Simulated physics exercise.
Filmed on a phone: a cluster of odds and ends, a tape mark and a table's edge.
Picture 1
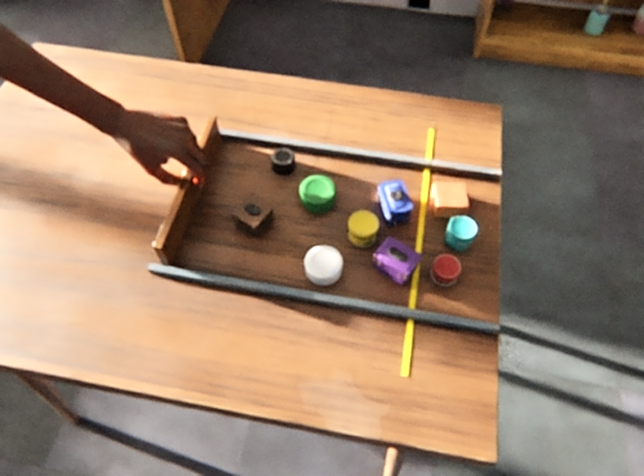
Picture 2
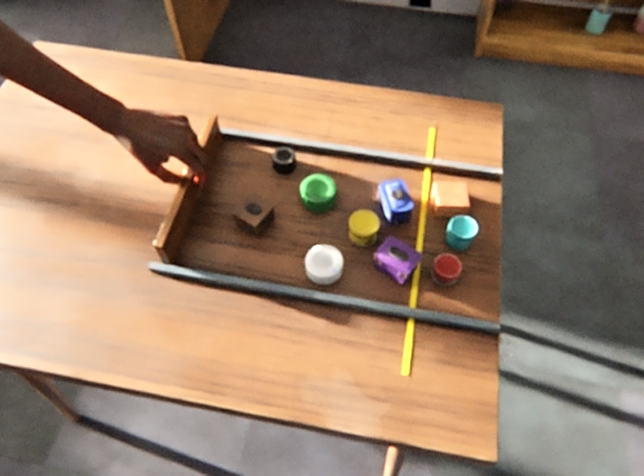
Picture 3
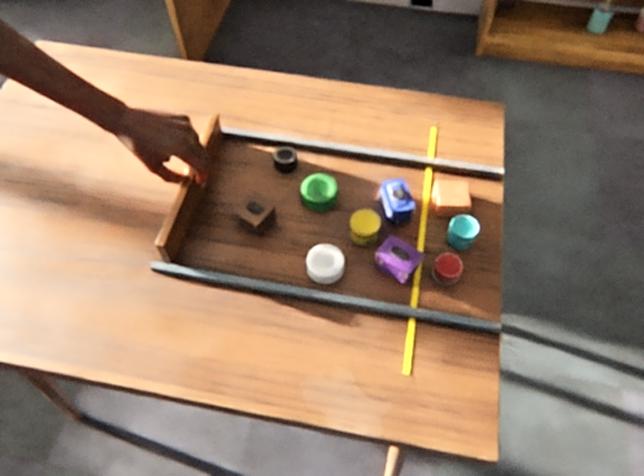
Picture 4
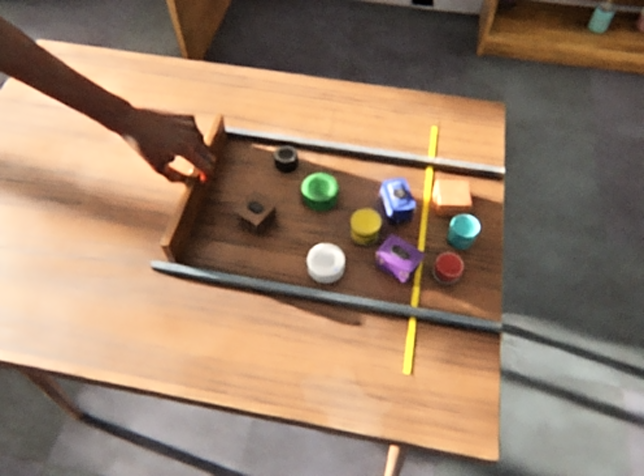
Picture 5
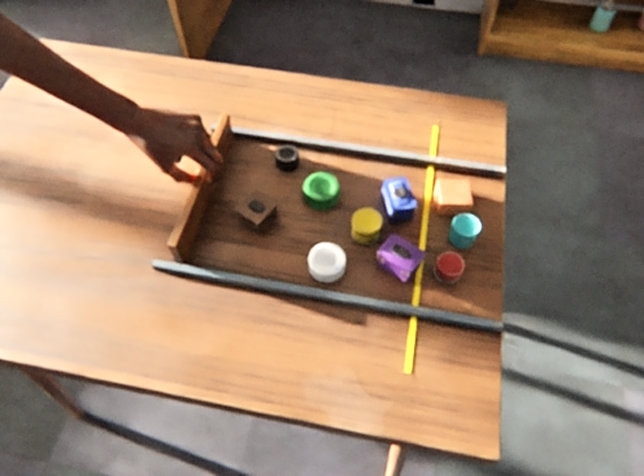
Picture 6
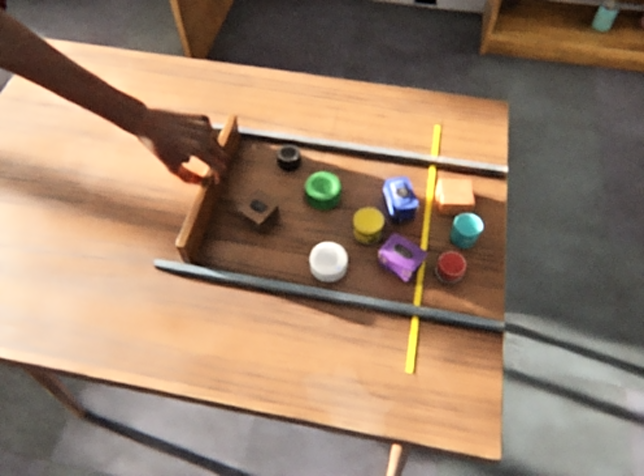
On a wooden table, a hand slid an upright board a short way right between two dark rails, toward a scattered group of colourful little containers and blocks, which stayed put around a yellow strip.
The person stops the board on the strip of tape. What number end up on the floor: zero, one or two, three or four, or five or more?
The number that fall off is zero.
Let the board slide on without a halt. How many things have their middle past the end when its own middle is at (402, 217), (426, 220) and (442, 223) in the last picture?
Place by place, 0, 0 and 1.
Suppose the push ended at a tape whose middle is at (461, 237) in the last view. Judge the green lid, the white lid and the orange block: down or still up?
The green lid holds on, the white lid is kept, the orange block goes over.
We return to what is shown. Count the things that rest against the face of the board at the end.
4 of them.
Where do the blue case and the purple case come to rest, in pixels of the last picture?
Near (477, 205) and (462, 269).
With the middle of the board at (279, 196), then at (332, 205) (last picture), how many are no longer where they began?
The counts are 2 and 5.
Soon after, none off yet; turquoise tub at rest near (466, 231); red tin at rest near (451, 267); orange block at rest near (455, 197).
Then, none off yet; turquoise tub at rest near (466, 231); red tin moved a little near (463, 266); orange block moved a little near (471, 196).
At rest, the number that fall off is zero.
